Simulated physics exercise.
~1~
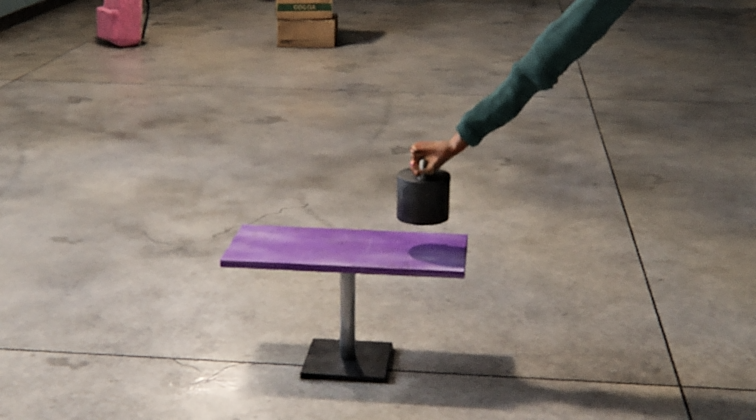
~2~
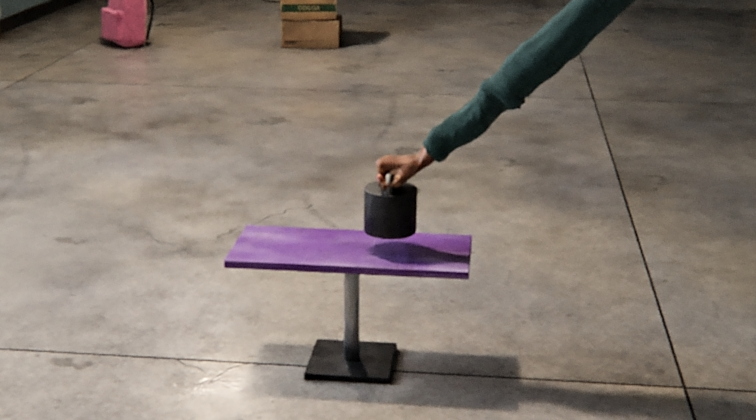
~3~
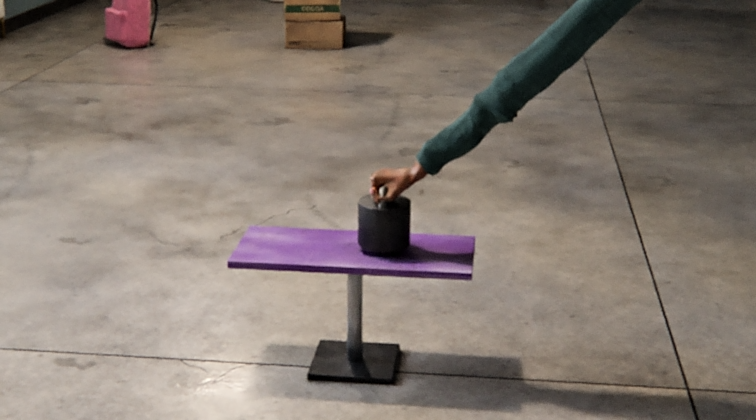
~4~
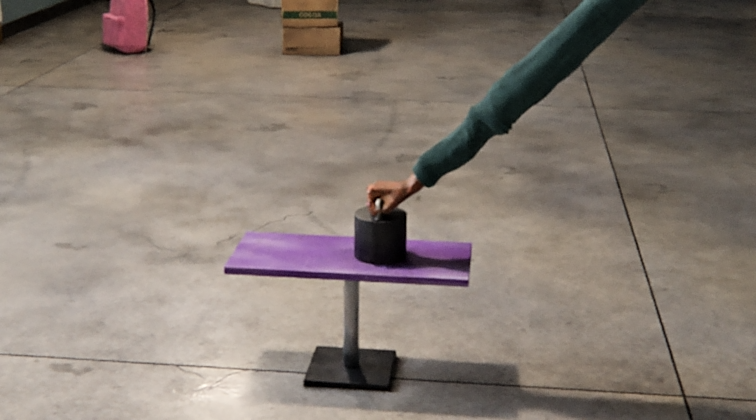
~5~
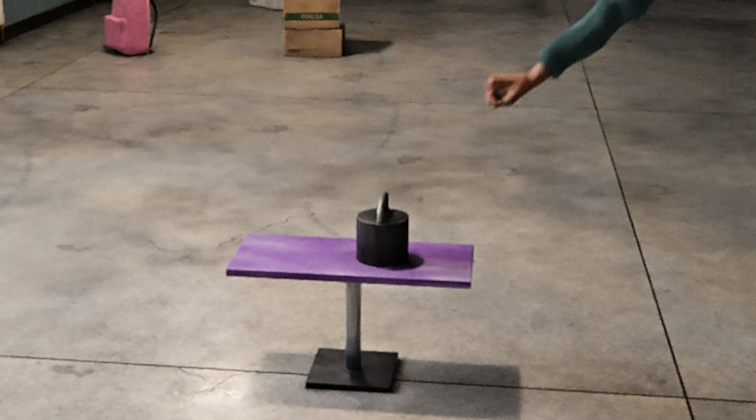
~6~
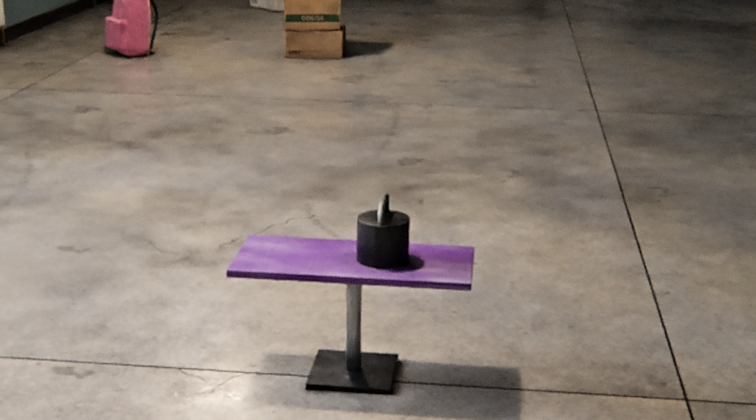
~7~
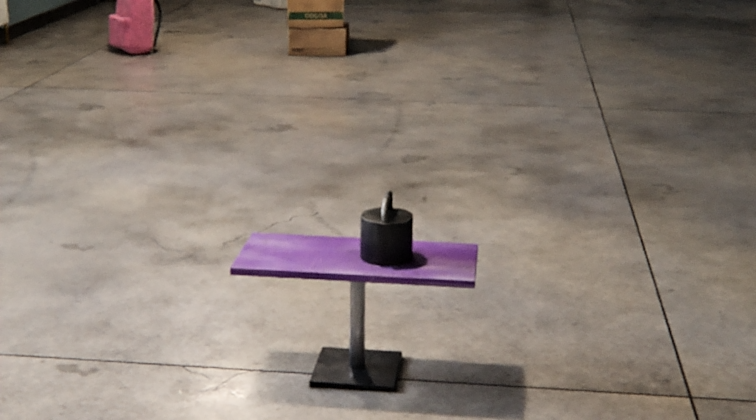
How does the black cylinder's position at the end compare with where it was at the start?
At the start it is held in the air above the right end of the purple top. At the end it is lower and farther left, resting on the top a little right of the middle.
